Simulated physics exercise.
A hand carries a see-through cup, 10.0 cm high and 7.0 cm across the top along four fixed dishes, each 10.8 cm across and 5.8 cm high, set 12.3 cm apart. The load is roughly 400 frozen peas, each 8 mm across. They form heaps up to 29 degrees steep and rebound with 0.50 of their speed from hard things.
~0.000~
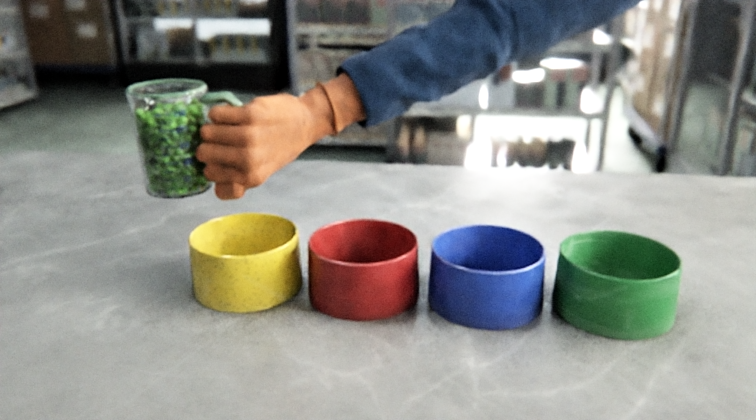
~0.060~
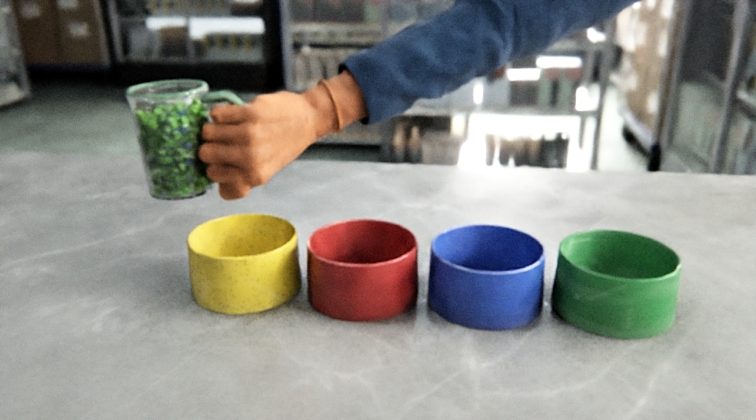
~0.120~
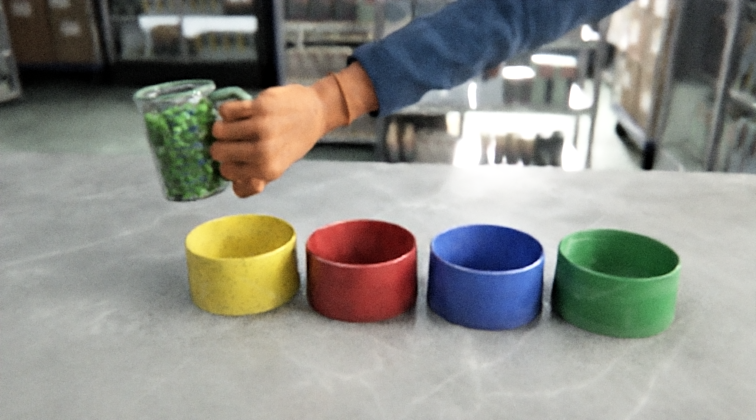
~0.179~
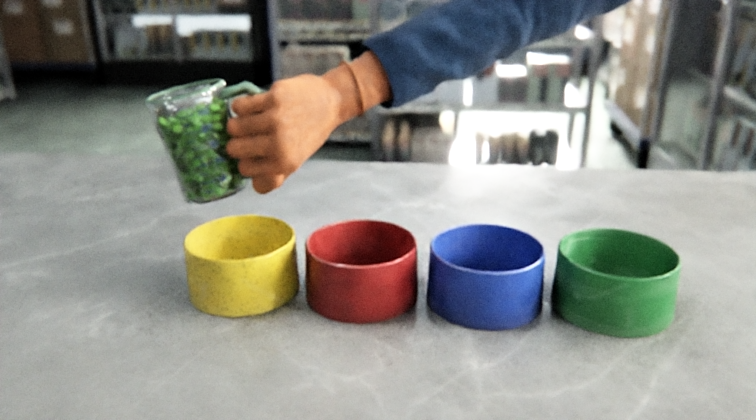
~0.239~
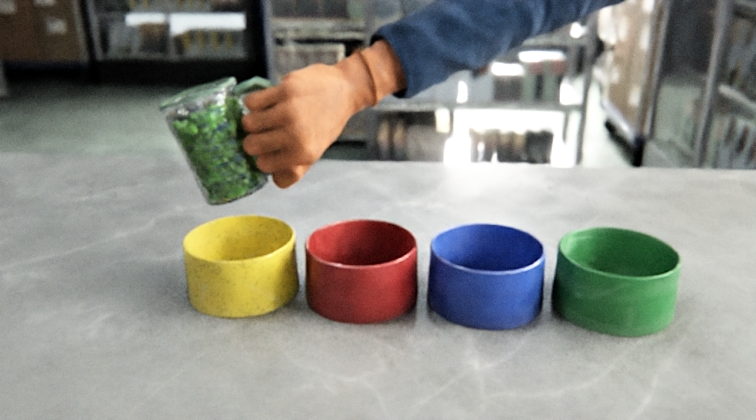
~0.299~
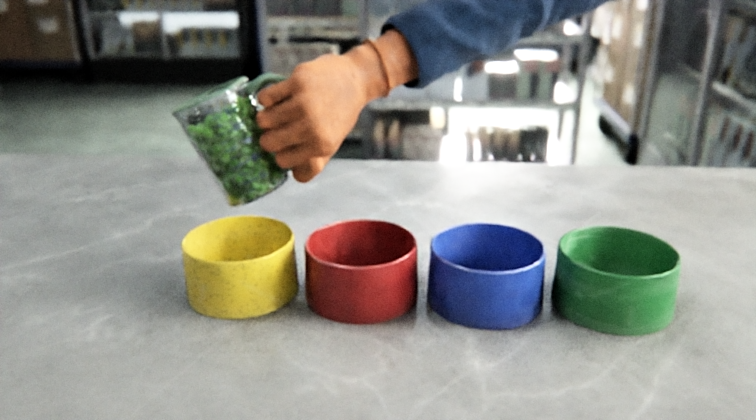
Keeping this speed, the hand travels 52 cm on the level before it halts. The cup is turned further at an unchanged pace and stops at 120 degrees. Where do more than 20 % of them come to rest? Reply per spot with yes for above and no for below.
Red: No, below. Blue: Yes, above. Green: No, below. Yellow: No, below. Counter: No, below.
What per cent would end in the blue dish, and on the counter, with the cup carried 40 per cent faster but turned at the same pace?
Blue: 0; counter: 0.
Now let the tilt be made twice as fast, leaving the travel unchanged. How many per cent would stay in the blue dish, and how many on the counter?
Blue: 0, counter: 10.
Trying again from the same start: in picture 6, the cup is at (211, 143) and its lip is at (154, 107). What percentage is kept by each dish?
Per cent kept: Red 80, blue 10, green 0, yellow 0.
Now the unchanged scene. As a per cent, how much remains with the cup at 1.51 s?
Somewhere close to 20 percent.
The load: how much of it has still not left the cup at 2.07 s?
My guess is near 0 per cent.
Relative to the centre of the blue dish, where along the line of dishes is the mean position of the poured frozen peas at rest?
I'd say about 1 cm, heading up the x axis.
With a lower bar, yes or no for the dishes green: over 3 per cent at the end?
Green - it holds.
After 1.03 s, tilt 93 degrees; cup holds 100 %.
After 1.51 s, tilt 120 degrees; cup holds 20 %, red 5 %, blue 65 %.
After 2.07 s, tilt 120 degrees; cup holds 0 %, red 5 %, blue 70 %, green 15 %.
By 2.4 s all is still; red 5 %, blue 70 %, green 15 %, yellow 0 %, counter 10 %.
